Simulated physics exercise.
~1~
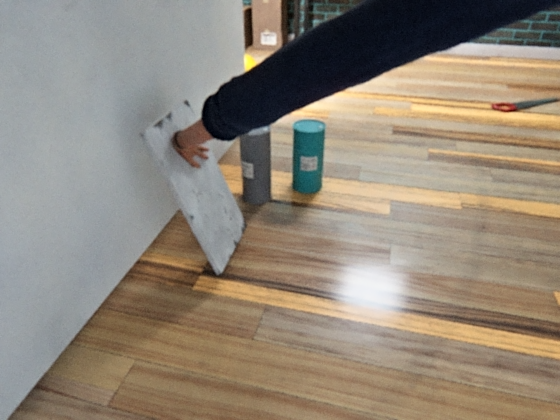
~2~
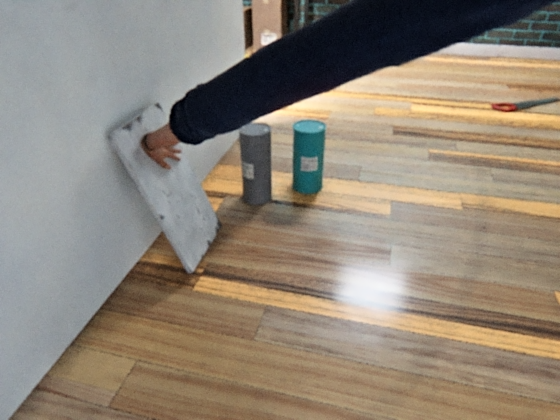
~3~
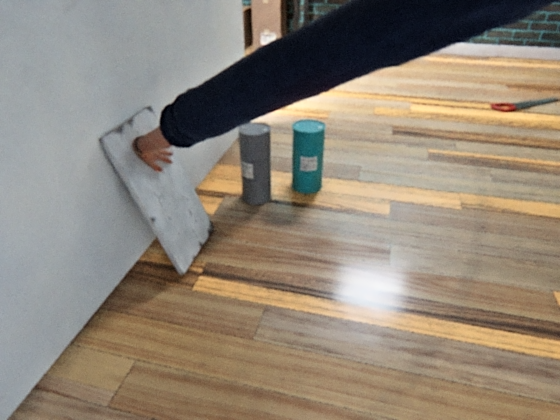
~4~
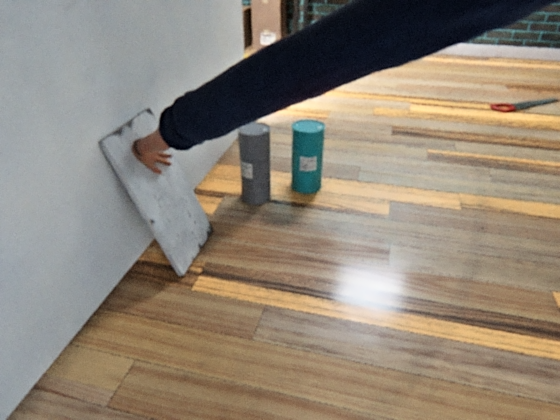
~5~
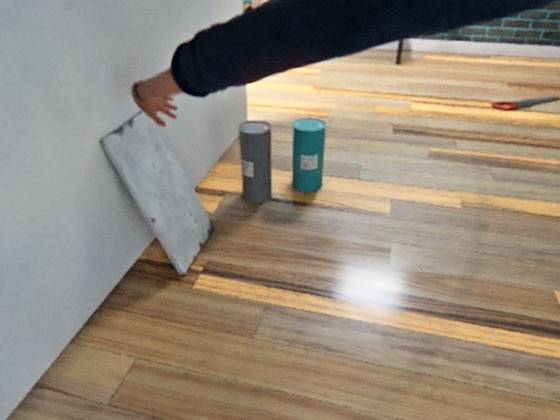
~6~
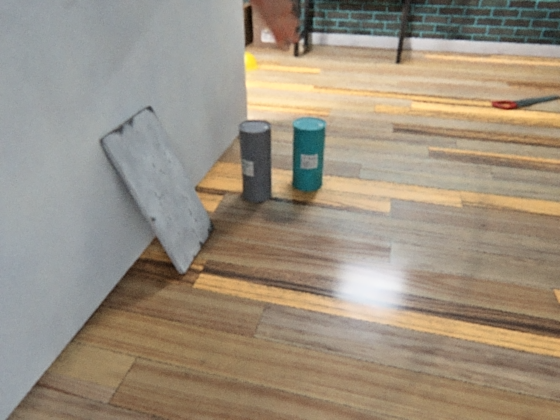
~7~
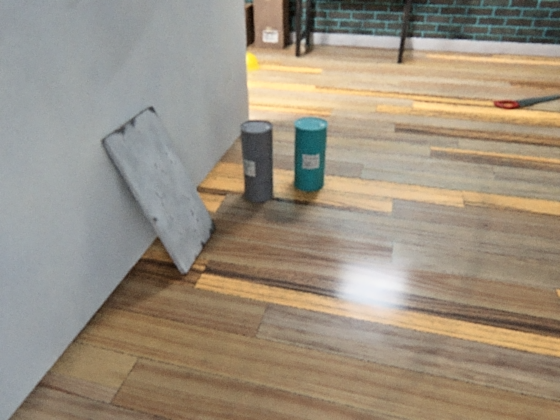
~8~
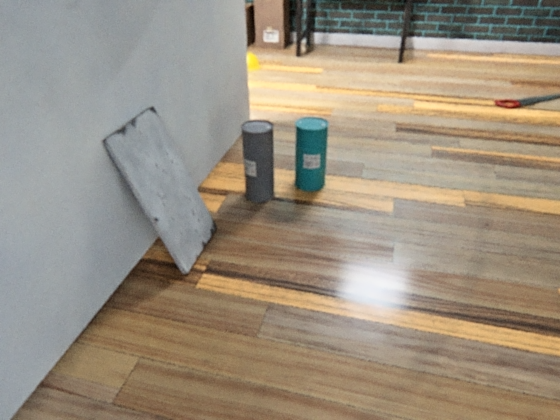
A hand in a dark sleeve moved a whitish board left against a pale wall, beside a grey canister and a turquoise one on the wooden floor, then let go and drew away, and the board stayed leaning there.
